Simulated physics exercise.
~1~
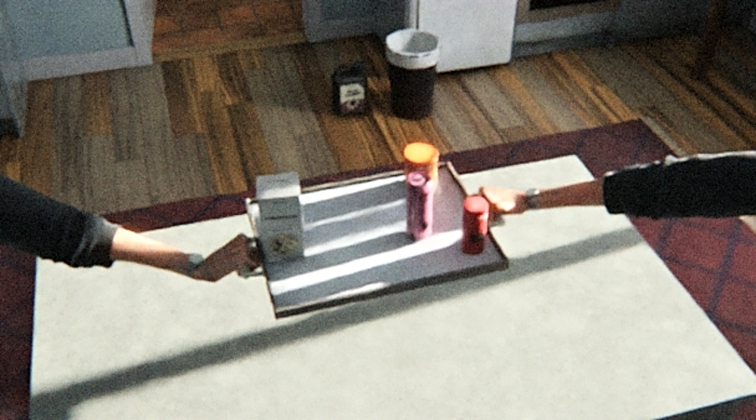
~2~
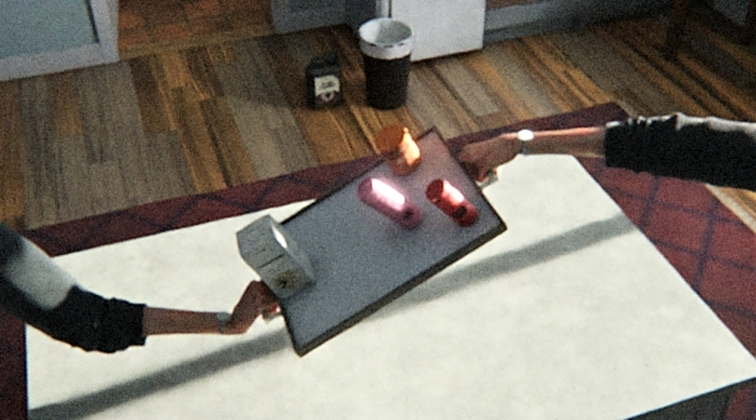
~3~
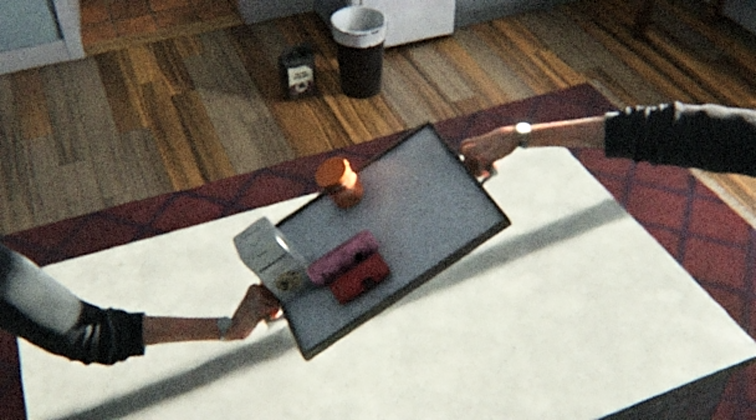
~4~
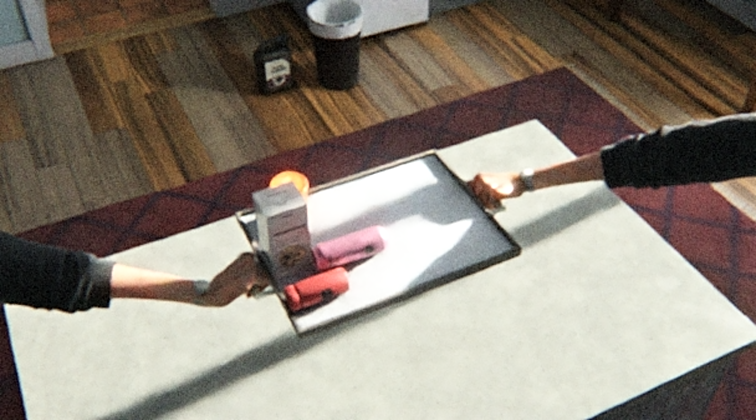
A serving tray is held by two hands above a pale table in a wooden-floored room, seen from above as the view drifts slightly sideways. A white carton stands at its left, with an orange tin, a pink can and a small red shaker toward the right. The hands tip the tray left side down, and the items lean. The pink can and red shaker topple and move down toward the carton, while the orange tin shifts left, leaning. The tray is levelled again, leaving the carton and tin upright and the can and shaker lying on it.
